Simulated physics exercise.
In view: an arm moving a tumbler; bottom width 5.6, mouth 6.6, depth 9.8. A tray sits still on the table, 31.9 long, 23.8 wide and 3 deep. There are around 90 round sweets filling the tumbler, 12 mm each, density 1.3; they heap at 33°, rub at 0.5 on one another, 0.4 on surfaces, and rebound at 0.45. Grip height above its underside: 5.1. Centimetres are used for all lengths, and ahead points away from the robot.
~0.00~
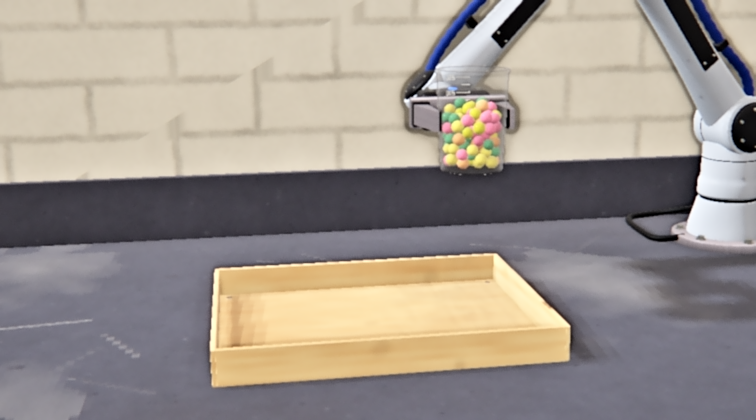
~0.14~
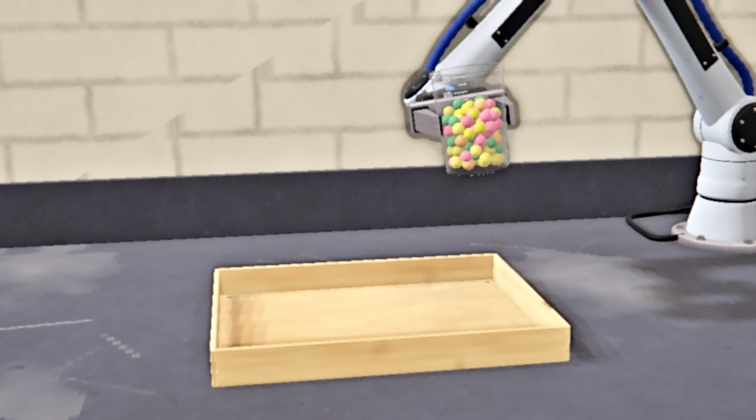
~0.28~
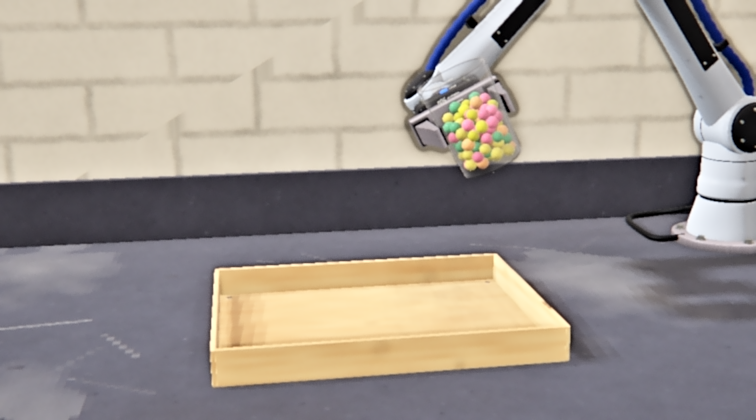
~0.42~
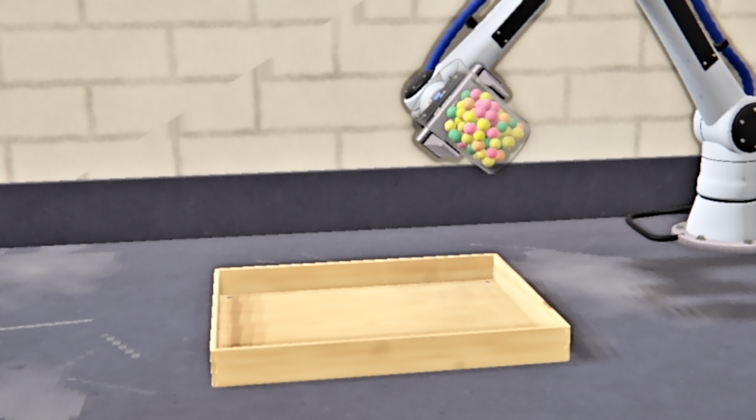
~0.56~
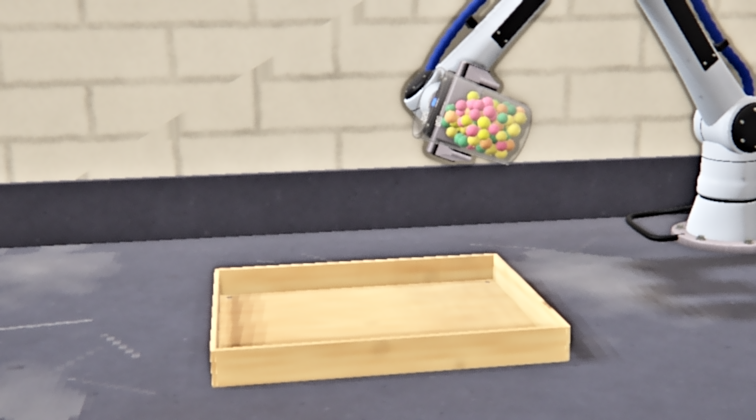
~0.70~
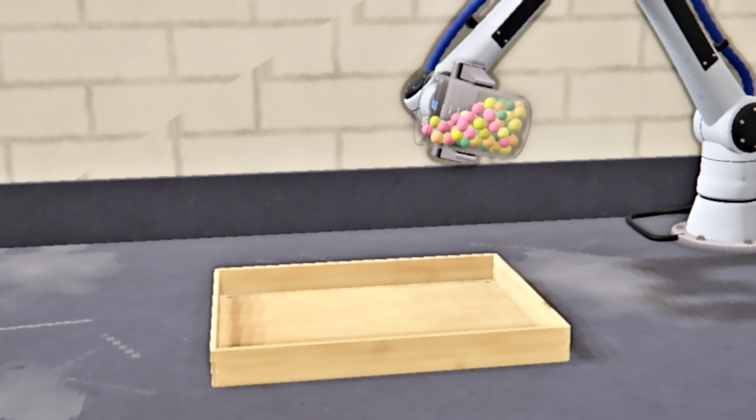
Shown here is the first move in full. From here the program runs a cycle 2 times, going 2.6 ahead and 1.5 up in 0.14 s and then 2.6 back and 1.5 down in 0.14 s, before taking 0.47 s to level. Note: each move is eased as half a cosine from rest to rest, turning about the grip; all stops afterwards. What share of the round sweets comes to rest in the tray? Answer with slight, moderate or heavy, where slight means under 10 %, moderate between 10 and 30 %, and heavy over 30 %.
Moderate, between 10 and 30 %.
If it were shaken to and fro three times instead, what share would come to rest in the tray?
25 per cent or so.
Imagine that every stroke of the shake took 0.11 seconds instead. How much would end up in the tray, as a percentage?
In that case around 35 per cent.
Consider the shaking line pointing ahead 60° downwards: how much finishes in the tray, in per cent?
Some 0 in a hundred.
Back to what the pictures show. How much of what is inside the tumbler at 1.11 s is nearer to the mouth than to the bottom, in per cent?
Around 45 per cent of it.
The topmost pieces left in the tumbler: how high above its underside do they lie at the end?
I'd put it at close to 7.5 centimetres.
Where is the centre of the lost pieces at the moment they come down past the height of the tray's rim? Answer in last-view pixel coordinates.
Estimated centre near (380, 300) in pixels.
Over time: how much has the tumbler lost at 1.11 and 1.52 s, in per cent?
First it's 5 percent, and after that 15 percent.
After 1.11 s, tilted 76° forward, highest piece 24 above the table; 89 in the tumbler, 2 in the tray, 1 in flight or on a rim.
After 1.52 s, tilted 31° forward, highest piece 24 above the table; 78 in the tumbler, 13 in the tray, 1 in flight or on a rim.
After 1.93 s, level, highest piece 24 above the table; 78 in the tumbler, 14 in the tray.
After 2.98 s, level, highest piece 24 above the table; 78 in the tumbler, 14 in the tray.
At rest, 78 in the tumbler, 14 in the tray. That is 15 % in the tray.
